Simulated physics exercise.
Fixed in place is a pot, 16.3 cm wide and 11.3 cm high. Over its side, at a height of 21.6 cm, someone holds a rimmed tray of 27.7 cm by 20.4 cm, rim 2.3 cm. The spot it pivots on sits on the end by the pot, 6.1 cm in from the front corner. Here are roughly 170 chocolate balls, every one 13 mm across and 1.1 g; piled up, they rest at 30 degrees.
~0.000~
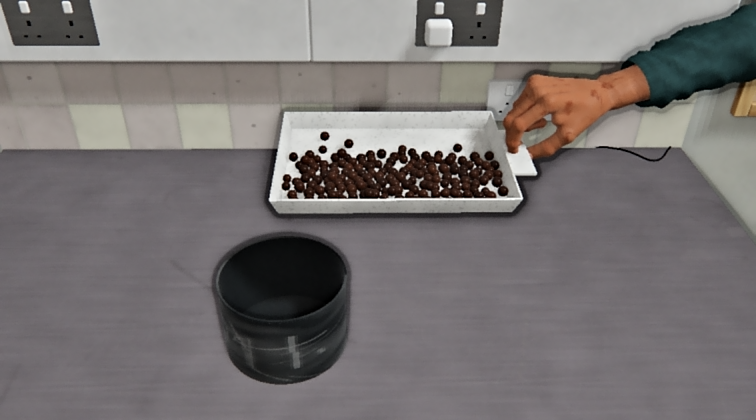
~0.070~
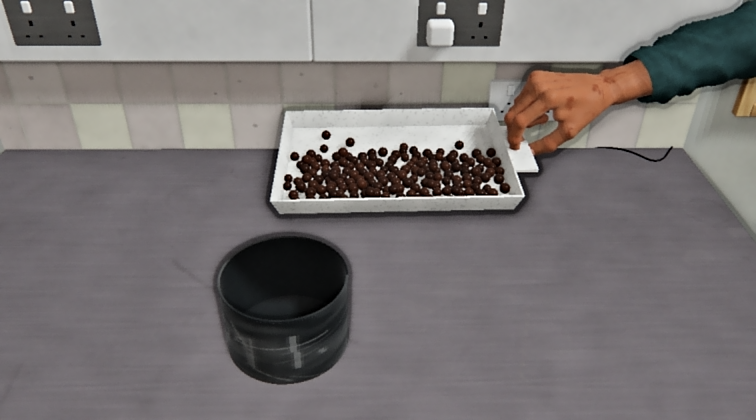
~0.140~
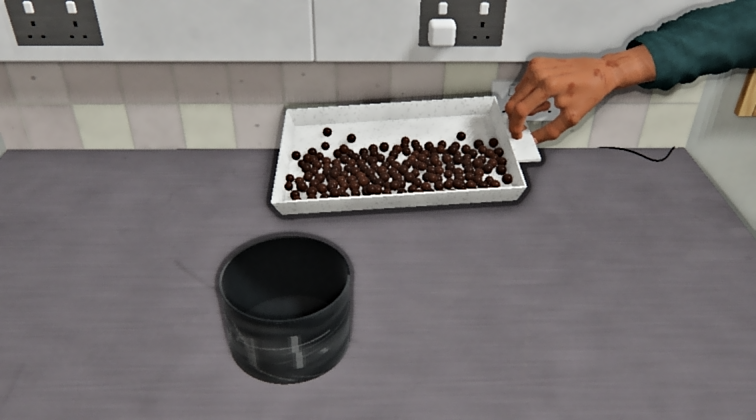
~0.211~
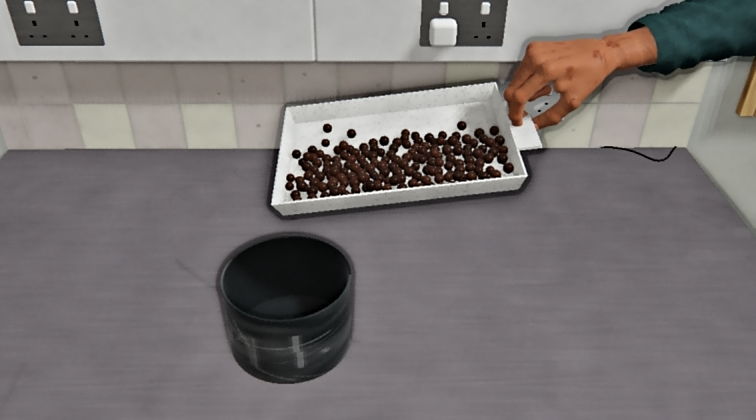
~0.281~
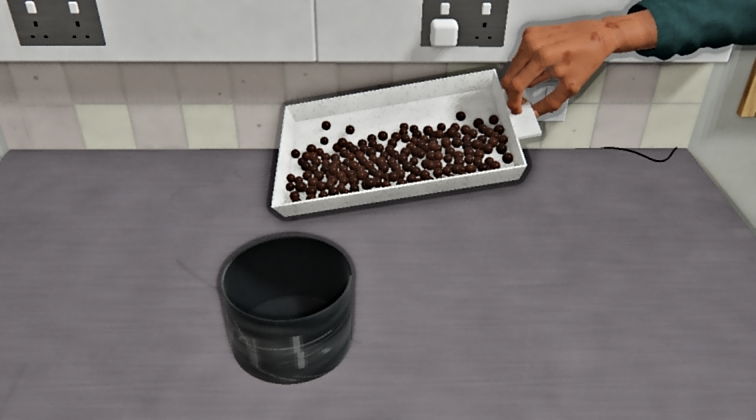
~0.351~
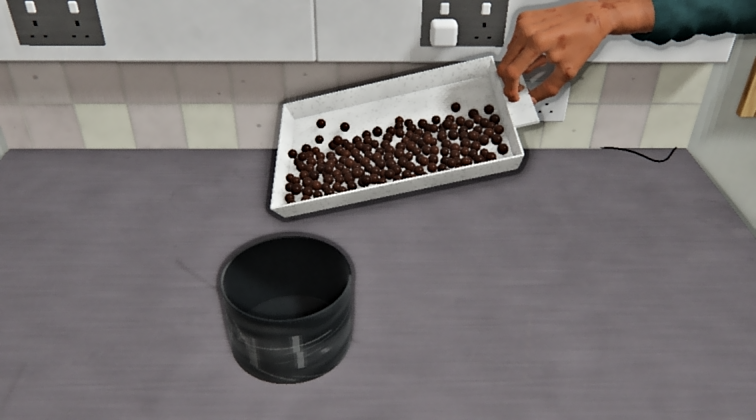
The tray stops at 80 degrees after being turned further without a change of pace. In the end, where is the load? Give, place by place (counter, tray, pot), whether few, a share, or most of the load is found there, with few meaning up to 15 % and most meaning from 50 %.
For the counter I expect a share; for the left on the tray I expect few; for the pot I expect most.
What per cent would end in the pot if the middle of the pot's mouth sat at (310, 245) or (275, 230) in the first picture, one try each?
0 and 20 %.
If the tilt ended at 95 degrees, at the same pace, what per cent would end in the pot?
Result: Close to 75 %.
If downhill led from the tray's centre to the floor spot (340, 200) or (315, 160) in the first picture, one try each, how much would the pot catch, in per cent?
That would be close to 95 per cent and then close to 15 per cent.
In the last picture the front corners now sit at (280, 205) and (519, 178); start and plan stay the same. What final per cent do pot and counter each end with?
The pot gets 90 and the counter 10.
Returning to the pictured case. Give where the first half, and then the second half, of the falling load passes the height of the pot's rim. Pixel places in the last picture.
I'd mark about (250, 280) for the first half, then (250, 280) for the second.
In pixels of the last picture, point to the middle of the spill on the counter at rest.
Around (157, 337).
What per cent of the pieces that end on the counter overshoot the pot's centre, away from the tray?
Near 100 in a hundred.
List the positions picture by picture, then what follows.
The first frame shows tray tilt 0 degrees, front corners at (278, 196) and (514, 195); middle of the pieces at (390, 179); pot at (282, 276).
The second frame shows tray tilt 1 degrees, front corners at (279, 197) and (516, 192); middle of the pieces at (391, 177).
The third frame shows tray tilt 4 degrees, front corners at (279, 198) and (518, 183), lowest corner left front; middle of the pieces at (392, 173).
The fourth frame shows tray tilt 8 degrees, front corners at (280, 199) and (518, 172), lowest corner left front; middle of the pieces at (392, 167).
The fifth frame shows tray tilt 12 degrees, front corners at (279, 201) and (518, 162), lowest corner left front; middle of the pieces at (392, 163).
The sixth frame shows tray tilt 16 degrees, front corners at (278, 203) and (515, 152), lowest corner left front; middle of the pieces at (388, 158); pot at (286, 275). The tray's pace is about 55 degrees a second.
After 0.90 s, tilt 46 degrees; the tray holds 100 %, the pot 0 %.
After 1.27 s, tilt 66 degrees; the tray holds 90 %, the pot 0 %.
After 1.73 s, tilt 80 degrees; the tray holds 15 %, the pot 55 %.
By 3.0 s all is still; counter 25 %, tray 0 %, pot 75 %.
